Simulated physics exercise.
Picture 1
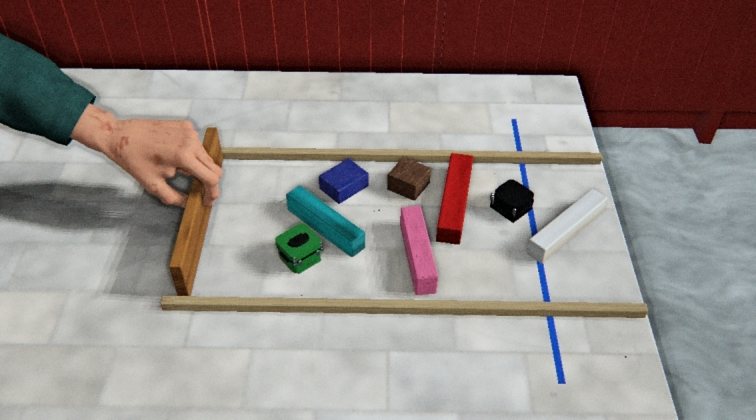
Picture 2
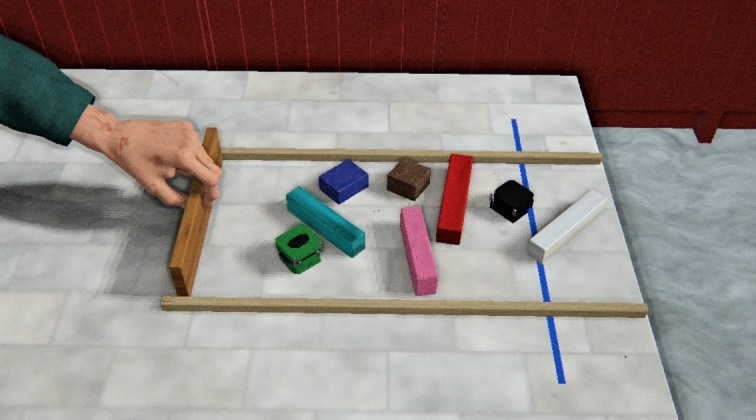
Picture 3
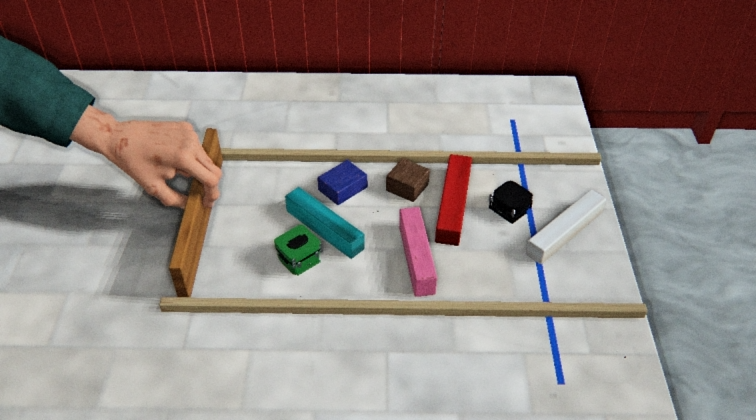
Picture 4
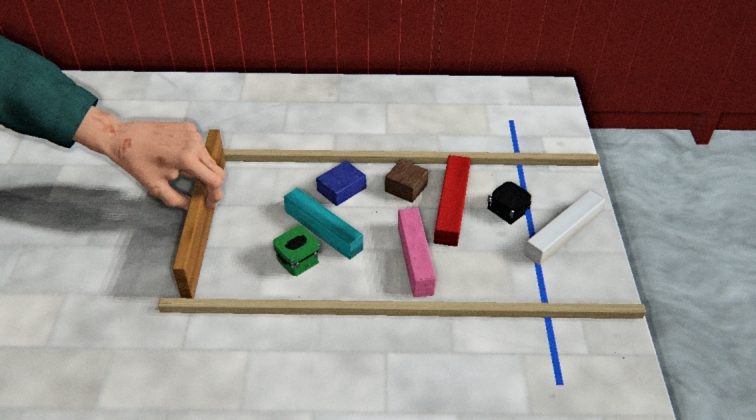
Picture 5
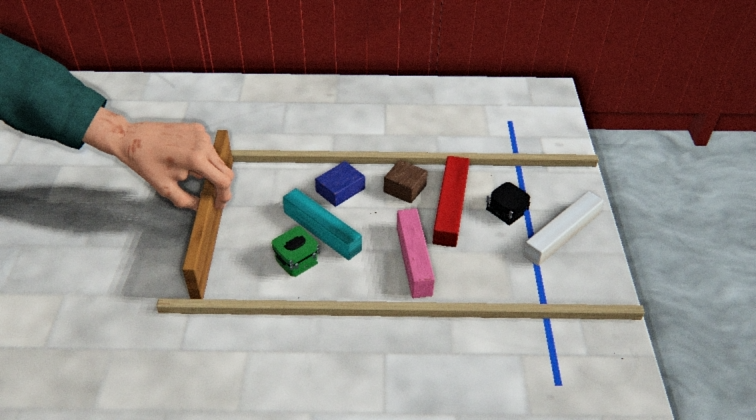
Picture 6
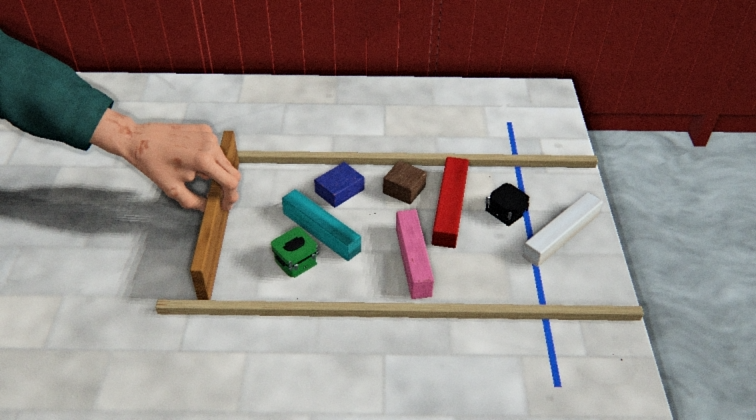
A hand in a green sleeve held a wooden board upright at the left of scattered colourful sticks and blocks, then slid it slightly right between two rails, without touching any of them.
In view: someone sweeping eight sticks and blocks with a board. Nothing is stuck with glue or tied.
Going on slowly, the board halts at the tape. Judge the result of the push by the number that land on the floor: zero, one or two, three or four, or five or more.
The number that land on the floor is one or two.
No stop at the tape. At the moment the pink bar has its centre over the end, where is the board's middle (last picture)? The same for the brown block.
Around (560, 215) first and around (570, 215) second.
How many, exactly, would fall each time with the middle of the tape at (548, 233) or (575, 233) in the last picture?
Down on the floor: 3 and 5.
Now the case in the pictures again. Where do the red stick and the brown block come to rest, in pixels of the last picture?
First at (601, 197); second at (570, 185).
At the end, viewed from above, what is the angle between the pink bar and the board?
Around 25 degrees.
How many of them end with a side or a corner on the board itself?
Contact count: 3.
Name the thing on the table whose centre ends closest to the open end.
The red stick finishes closest.
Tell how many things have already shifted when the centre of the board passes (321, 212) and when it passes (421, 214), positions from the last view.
Moved so far: 3, then 7.
Soon after, none off yet; white stick at rest near (563, 229); black case at rest near (508, 204); red stick at rest near (451, 200).
After that, none off yet; white stick at rest near (563, 229); black case displaced about its own width near (546, 207); red stick displaced a little near (511, 196).
In the end, the number that fall off is one or two; gone, black case and white stick.
